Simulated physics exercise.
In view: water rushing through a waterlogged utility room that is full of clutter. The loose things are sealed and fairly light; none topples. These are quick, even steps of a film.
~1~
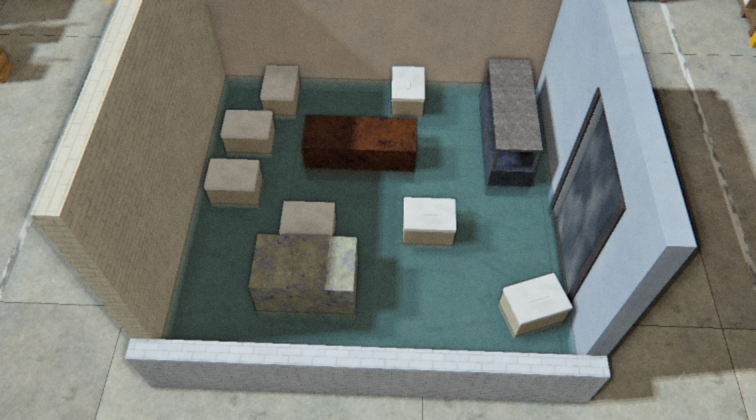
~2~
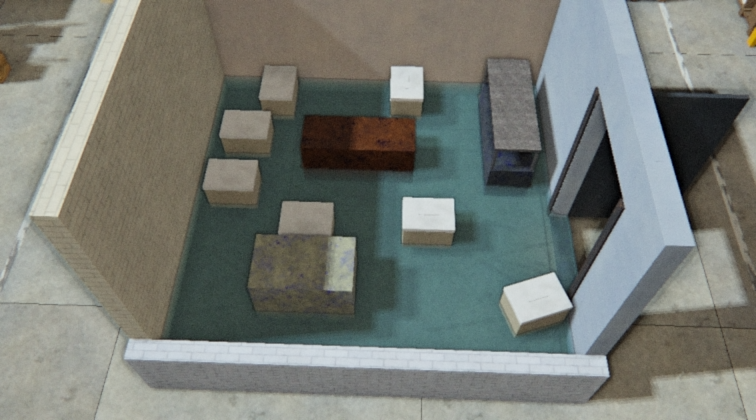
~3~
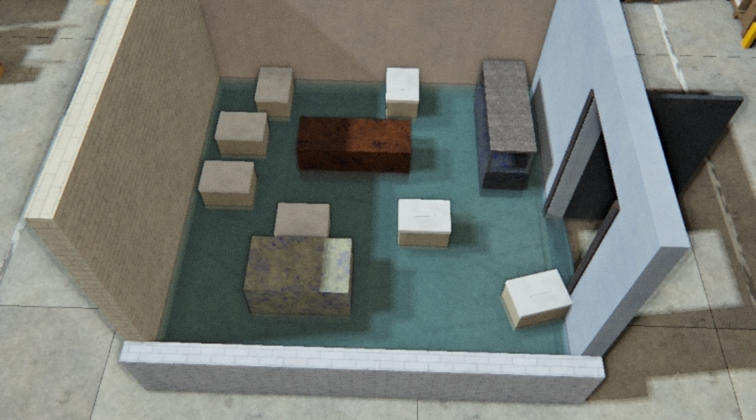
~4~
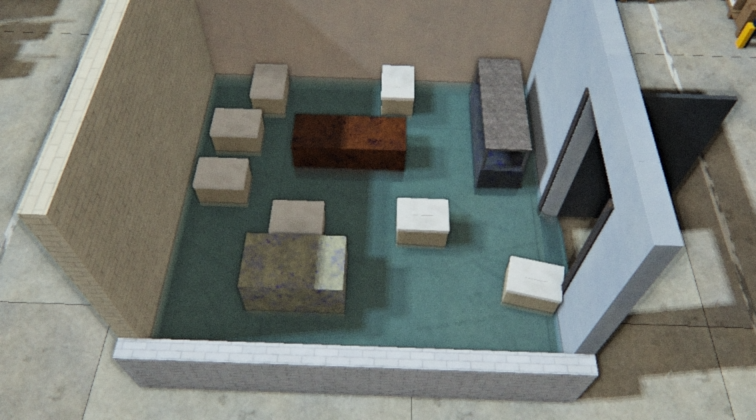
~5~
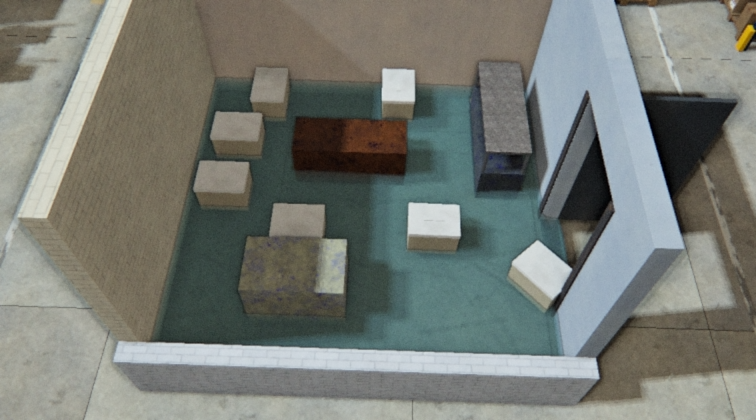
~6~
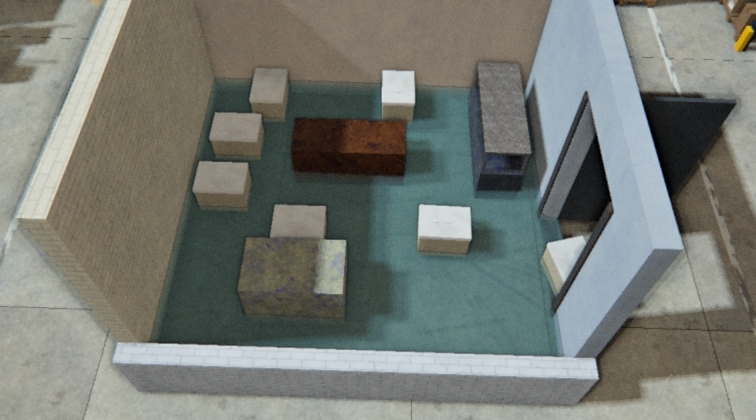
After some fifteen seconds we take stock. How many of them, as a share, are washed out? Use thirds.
Share: Between one and two thirds.
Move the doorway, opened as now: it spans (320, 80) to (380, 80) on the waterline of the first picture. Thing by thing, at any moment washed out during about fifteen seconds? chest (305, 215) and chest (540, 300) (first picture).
As listed: No, still in.
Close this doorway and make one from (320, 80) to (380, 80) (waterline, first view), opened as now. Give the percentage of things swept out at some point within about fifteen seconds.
I make it 60 per cent.
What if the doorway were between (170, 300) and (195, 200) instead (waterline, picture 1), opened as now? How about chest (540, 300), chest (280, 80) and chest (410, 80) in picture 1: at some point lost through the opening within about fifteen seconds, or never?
One after the other: Left behind, through, inside.
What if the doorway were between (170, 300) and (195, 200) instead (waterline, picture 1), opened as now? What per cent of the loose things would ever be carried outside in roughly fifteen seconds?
Close to 70 %.
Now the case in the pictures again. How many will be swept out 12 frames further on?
That makes 2.
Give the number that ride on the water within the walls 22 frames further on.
I count 5.
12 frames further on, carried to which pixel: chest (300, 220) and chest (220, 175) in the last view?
Near (430, 256) and (257, 202).
A moment on, 1 of 7 are out; 6 afloat.
Next, 2 of 7 are out; 5 afloat.
Later, 2 of 7 are out; 5 afloat.
In the end, 3 of 7 are out; 4 afloat.
